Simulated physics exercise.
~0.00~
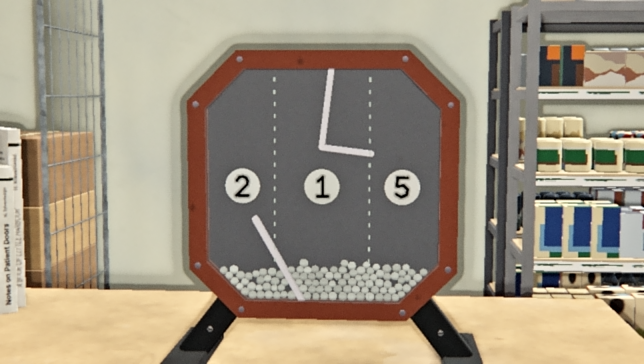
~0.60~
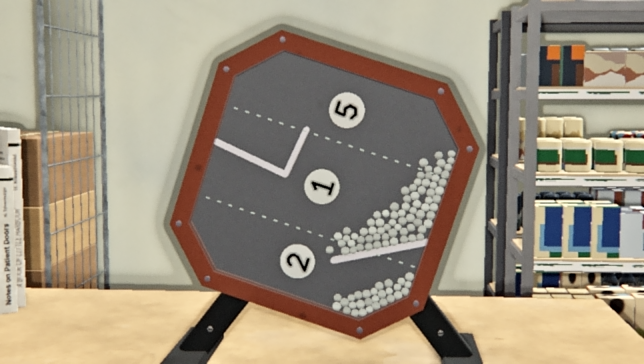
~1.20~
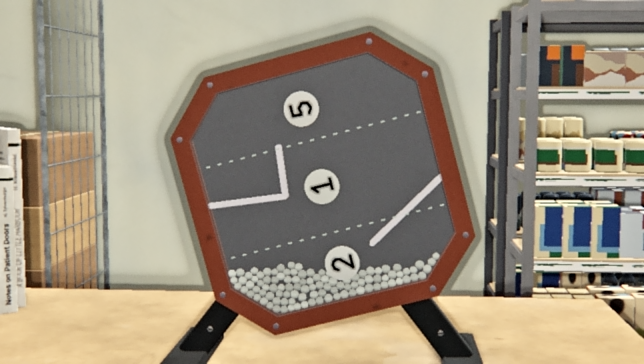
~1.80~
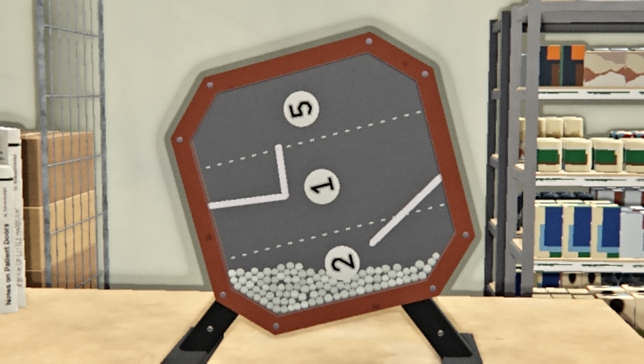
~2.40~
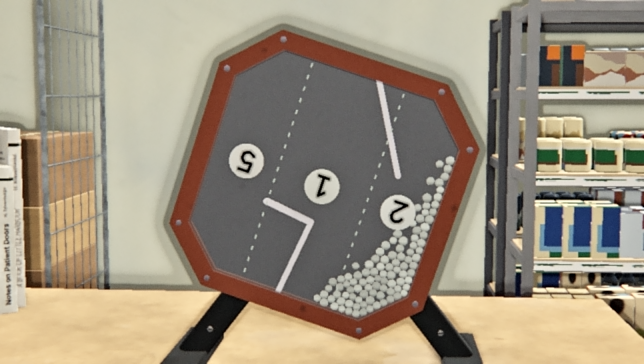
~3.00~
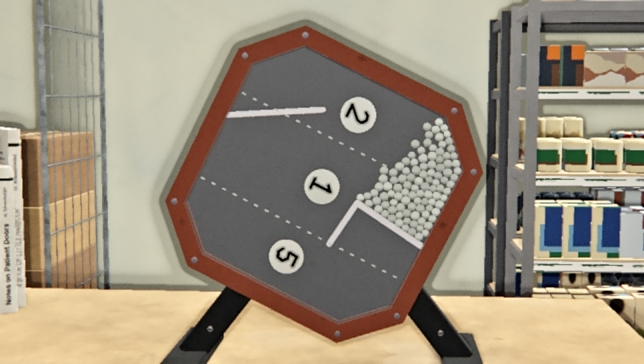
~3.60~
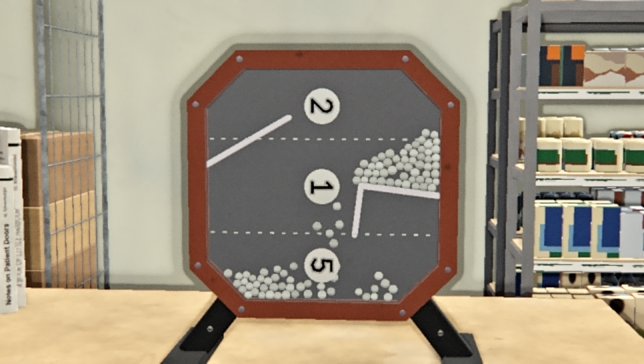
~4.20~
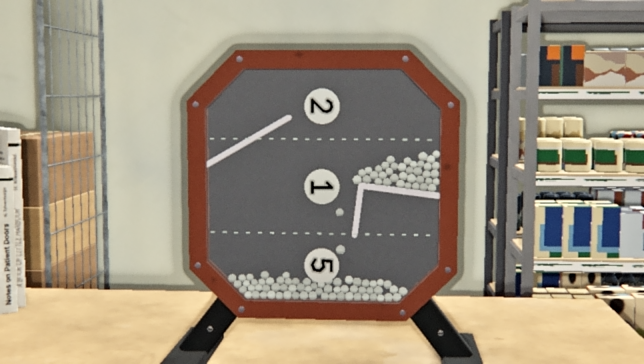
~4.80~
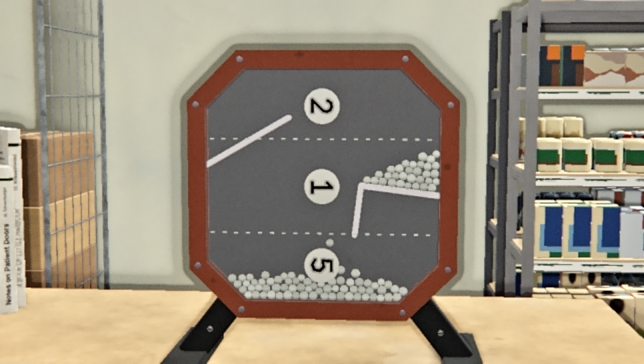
In a storeroom with stocked shelves and stacked boxes, an upright eight-sided case with a red-brown rim stands on a wooden bench, small white beads lying level along its bottom. The case turns anticlockwise past a quarter turn, and the beads tumble around a slanted bar and settle in the strip marked two. After a pause it turns farther the same way, carrying the beads up the right side. An angled ledge catches many, then others spill over its edge. The case stops on its side, with most beads lying in strip five and a smaller heap left on the ledge.
